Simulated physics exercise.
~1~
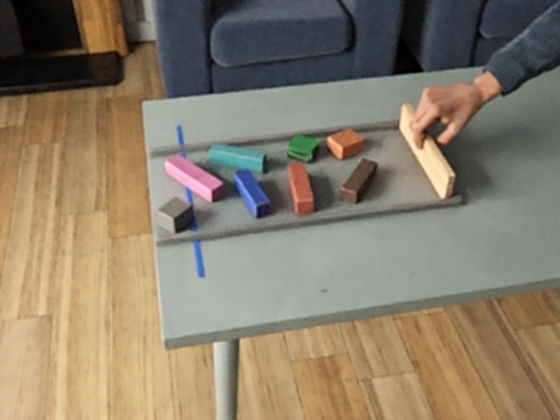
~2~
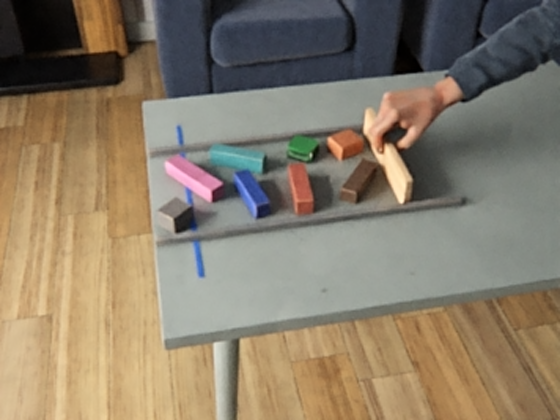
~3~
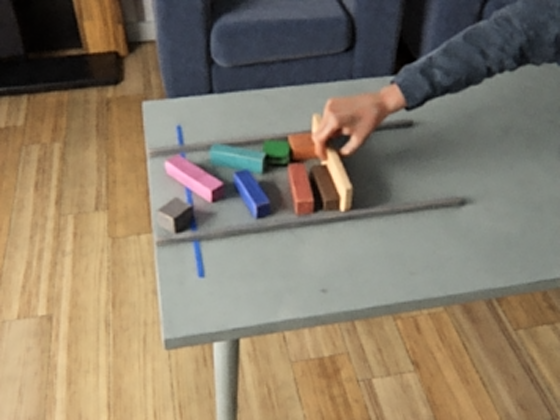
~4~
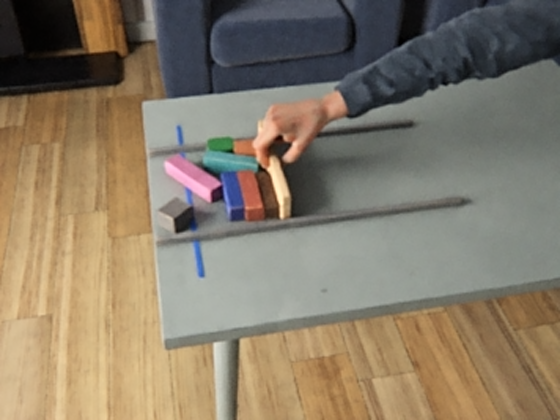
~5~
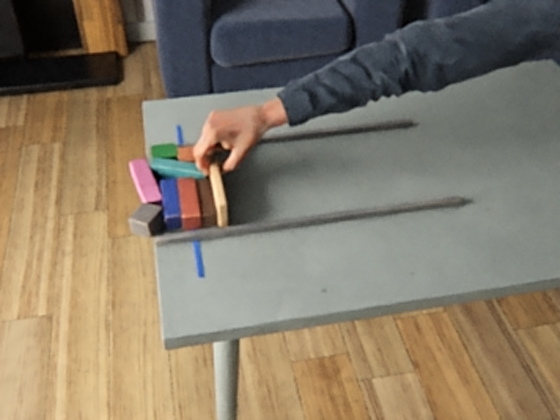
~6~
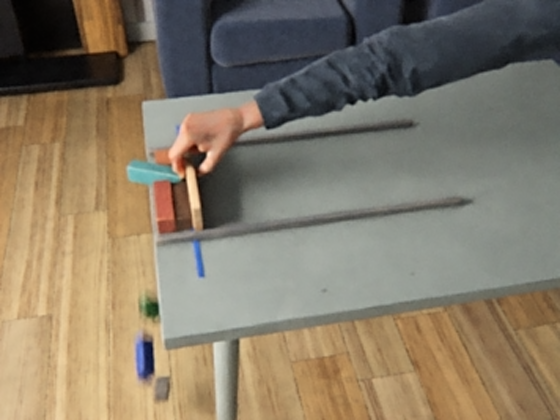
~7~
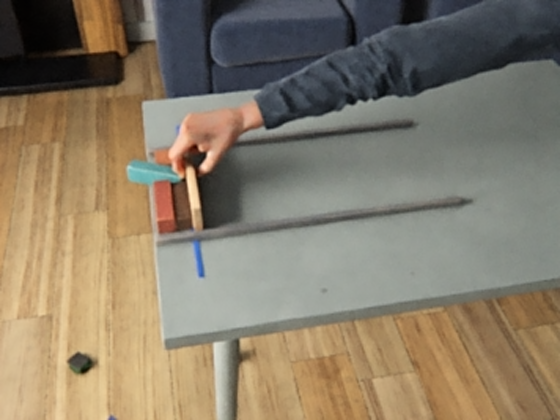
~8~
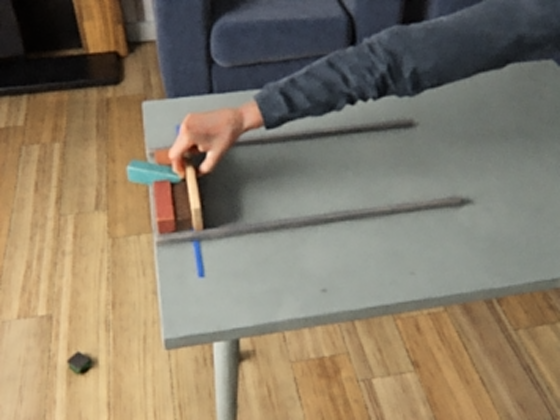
On a grey table, a hand pushes a board left, knocking several coloured blocks off the end.
